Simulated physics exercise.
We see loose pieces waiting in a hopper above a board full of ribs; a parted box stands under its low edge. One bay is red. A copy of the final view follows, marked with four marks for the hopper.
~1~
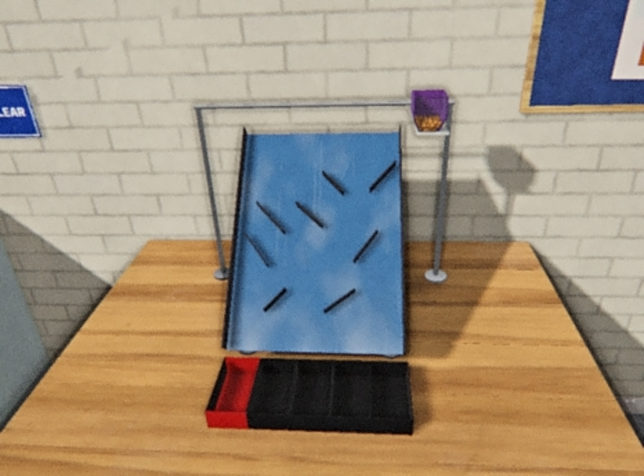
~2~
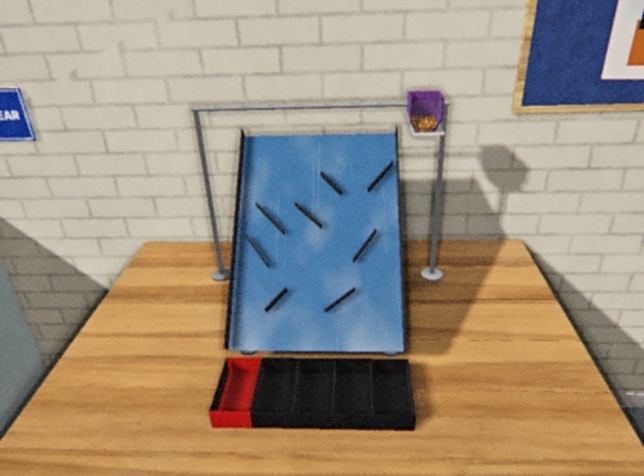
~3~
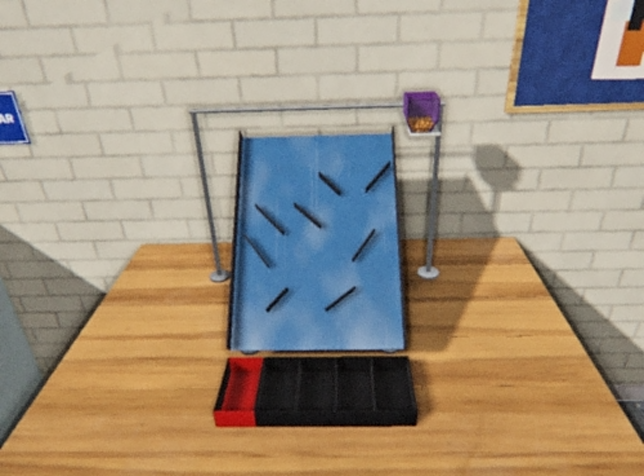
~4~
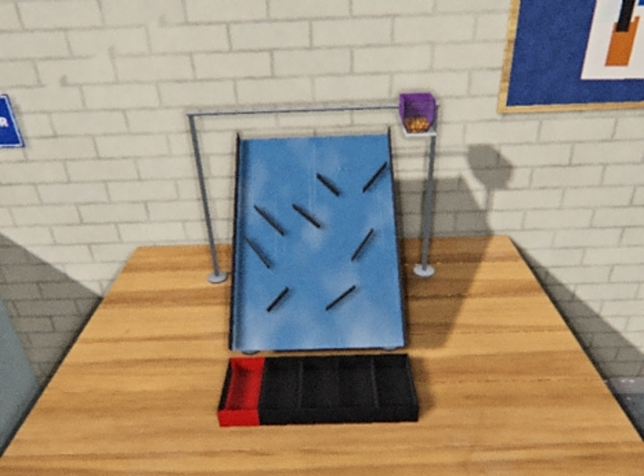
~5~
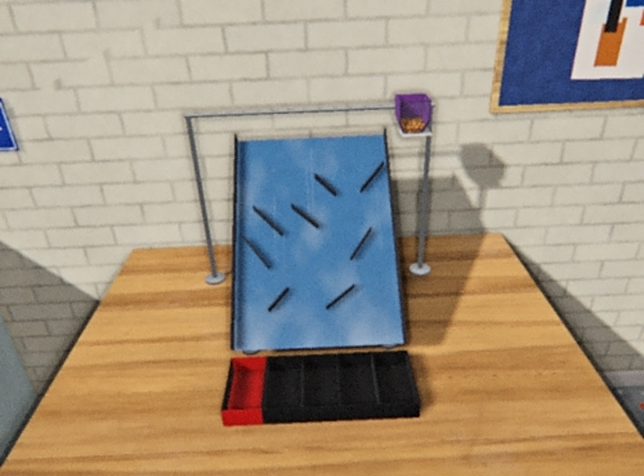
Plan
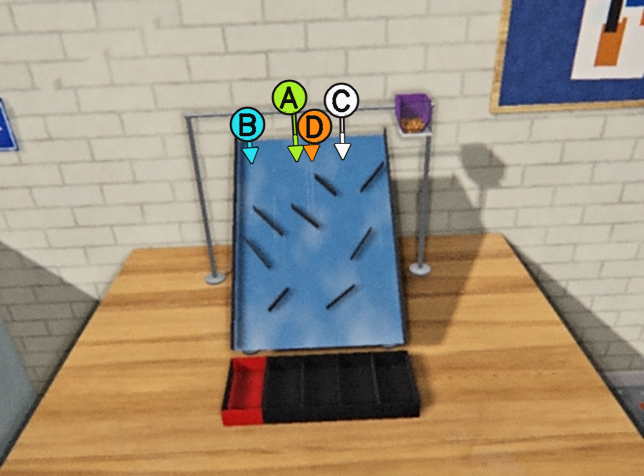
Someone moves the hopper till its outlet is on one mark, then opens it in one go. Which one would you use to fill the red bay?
B works best here.
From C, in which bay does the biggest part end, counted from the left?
The second from the left.
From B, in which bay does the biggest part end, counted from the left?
The first.
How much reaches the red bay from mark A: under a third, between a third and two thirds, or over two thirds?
It is under a third.
On the marked copy, mark A meets the board at (296, 155); mark B meets the board at (251, 157); mark C meets the board at (342, 153); mark D meets the board at (311, 155).
Choosing A, only a few in the red bay, all but a few in other bays.
Choosing B, close to two thirds in the red bay, close to a third in other bays, only a few outside the box.
Choosing C, only a few in the red bay, all but a few in other bays.
Choosing D, none at all in the red bay, all but a few in other bays.
